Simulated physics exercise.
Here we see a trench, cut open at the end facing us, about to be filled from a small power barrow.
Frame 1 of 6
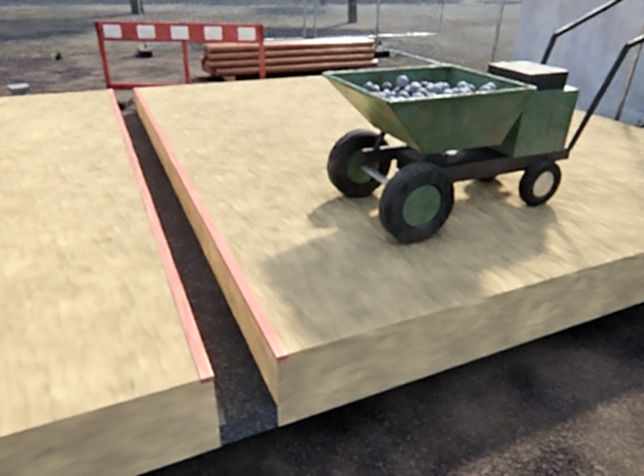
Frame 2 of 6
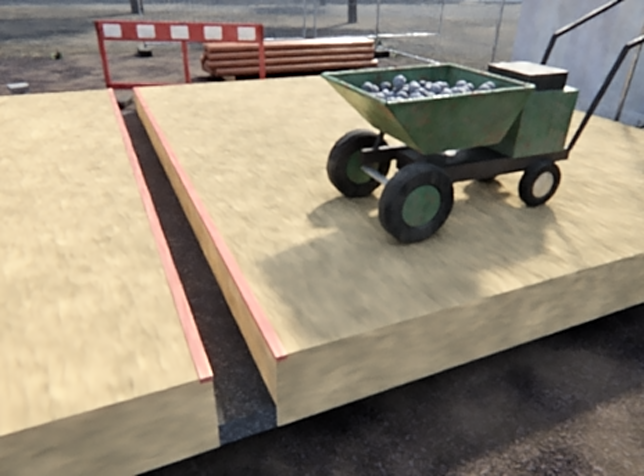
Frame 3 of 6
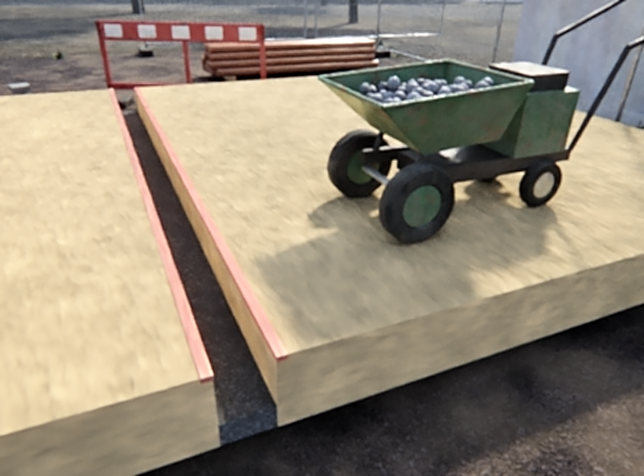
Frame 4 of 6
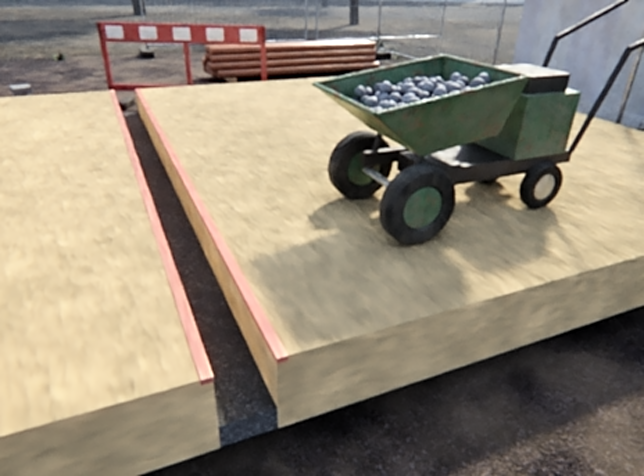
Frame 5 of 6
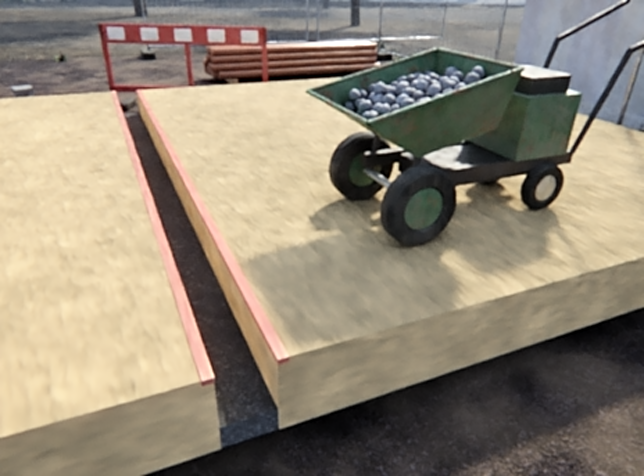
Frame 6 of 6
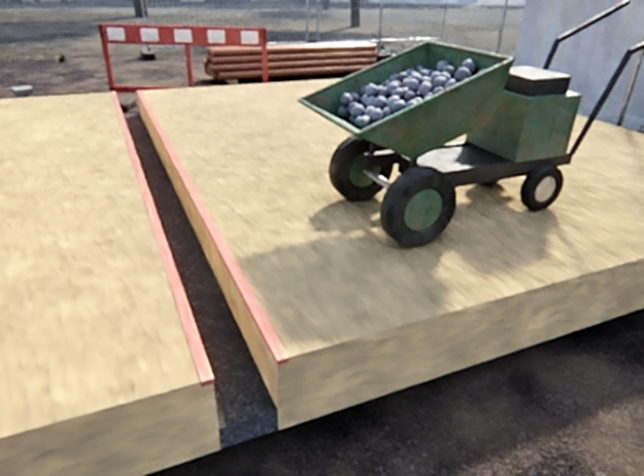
A green barrow's skip, loaded with round grey cobbles, tilts gradually leftward beside a narrow trench.
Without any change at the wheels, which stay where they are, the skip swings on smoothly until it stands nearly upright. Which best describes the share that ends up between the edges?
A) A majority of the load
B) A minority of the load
The answer is B.
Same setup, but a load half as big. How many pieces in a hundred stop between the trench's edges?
I'd put it at about 20 per cent.
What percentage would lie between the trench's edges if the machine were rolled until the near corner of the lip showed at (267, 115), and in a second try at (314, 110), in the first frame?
20 %, then 90 %.
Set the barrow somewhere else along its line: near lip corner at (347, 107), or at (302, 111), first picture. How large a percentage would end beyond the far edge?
About 10 per cent first, about 20 per cent second.
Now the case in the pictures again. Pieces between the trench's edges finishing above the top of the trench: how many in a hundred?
Estimate: Near 0 per cent.
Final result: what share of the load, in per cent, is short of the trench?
Near 55 in every hundred.
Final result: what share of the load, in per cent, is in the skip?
15 %, about.
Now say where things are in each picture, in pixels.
The first frame shows lip of the skip at (389, 103), level; top of the load at (448, 97), round cobbles; first edge of the trench at (255, 306); far edge at (188, 323), the trench under half as wide as the skip, and about as deep as wide.
The second frame shows lip of the skip at (387, 104), level; top of the load at (447, 97).
The third frame shows lip of the skip at (383, 108), tipped barely; top of the load at (445, 94).
The fourth frame shows lip of the skip at (376, 115), tipped a little; top of the load at (441, 92).
The fifth frame shows lip of the skip at (368, 124), tipped a little; top of the load at (446, 93).
The sixth frame shows lip of the skip at (357, 135), tipped clearly; top of the load at (438, 89); first edge of the trench at (256, 309); far edge at (189, 325).
Soon after the last picture, skip tipped steeply; all in the skip.
A little later, skip tipped right over; about two thirds in the skip; about a third short of the trench; a stray few falling.
Later still, skip tipped right over; about a quarter in the skip; about half short of the trench; about a quarter in or heaped over the trench; a stray few beyond it.
At rest, skip tipped right over; about a quarter in the skip; about half short of the trench; about a quarter in or heaped over the trench; a stray few beyond it.
